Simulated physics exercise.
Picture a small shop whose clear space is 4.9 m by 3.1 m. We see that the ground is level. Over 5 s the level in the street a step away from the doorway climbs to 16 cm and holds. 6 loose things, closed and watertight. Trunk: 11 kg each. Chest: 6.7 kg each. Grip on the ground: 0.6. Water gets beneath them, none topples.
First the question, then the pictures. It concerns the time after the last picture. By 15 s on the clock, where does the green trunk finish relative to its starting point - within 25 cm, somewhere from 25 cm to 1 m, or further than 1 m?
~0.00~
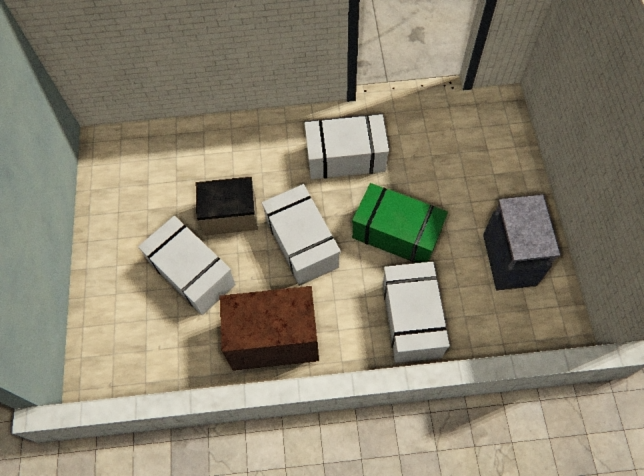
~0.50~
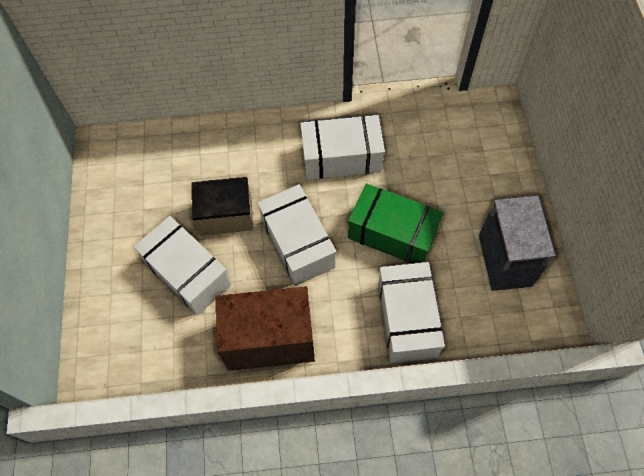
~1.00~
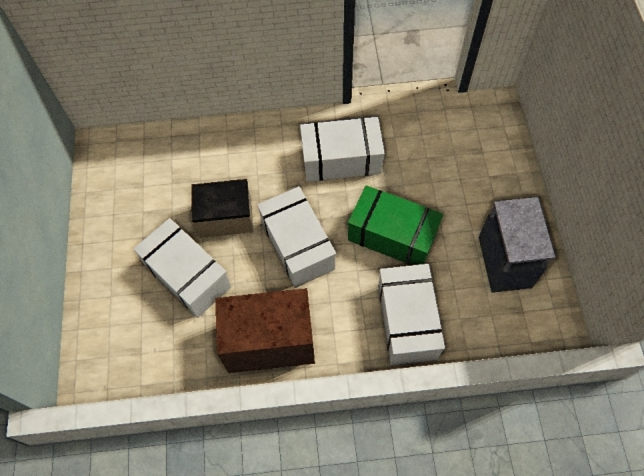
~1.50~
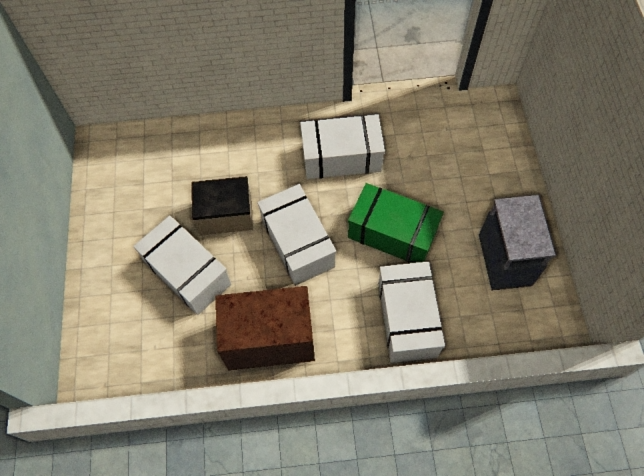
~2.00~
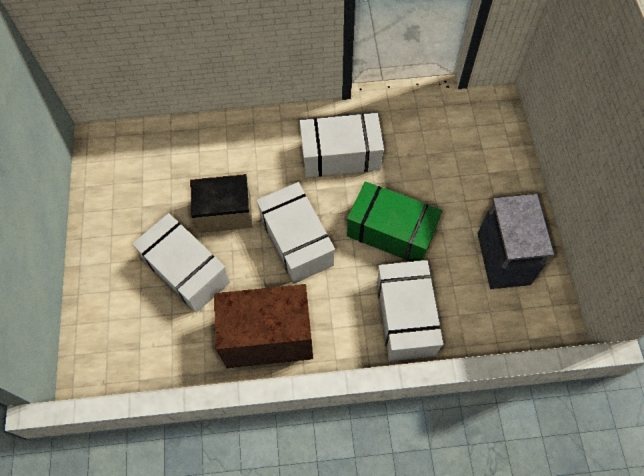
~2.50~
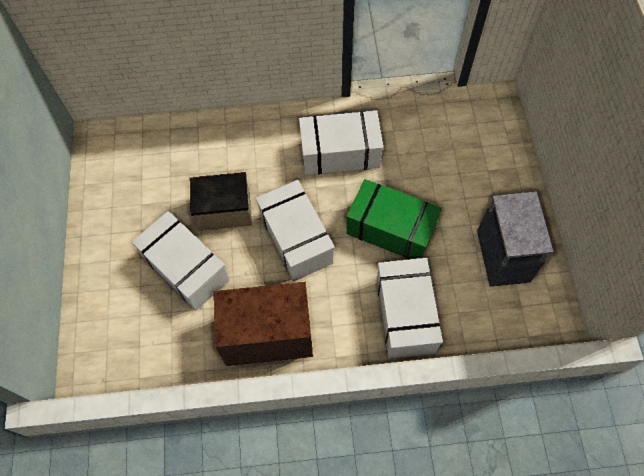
The green trunk finishes further than 1 m from its start.
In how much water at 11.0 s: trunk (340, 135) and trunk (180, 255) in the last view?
4 and 3 cm.
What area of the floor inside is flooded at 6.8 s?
I'd put it close to 9.0 m2.
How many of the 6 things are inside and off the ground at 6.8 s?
It comes to 1.
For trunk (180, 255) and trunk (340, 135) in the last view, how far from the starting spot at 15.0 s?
In that order: 100 cm, 120 cm.
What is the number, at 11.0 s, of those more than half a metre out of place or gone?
By my tally, 4.
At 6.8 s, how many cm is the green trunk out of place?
I'd put it at around 30 cm.
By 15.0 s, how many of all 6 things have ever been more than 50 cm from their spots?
I get 6.
After 3.5 s the green trunk is near (394, 212), 0.0 m from its start, aground; 0 afloat.
After 6.8 s the green trunk is near (378, 238), 0.3 m from its start, afloat; 1 afloat.
After 11.0 s the green trunk is near (300, 240), 0.9 m from its start, afloat; 3 afloat.
After 15.0 s the green trunk is near (144, 168), 2.5 m from its start, afloat; 6 afloat.
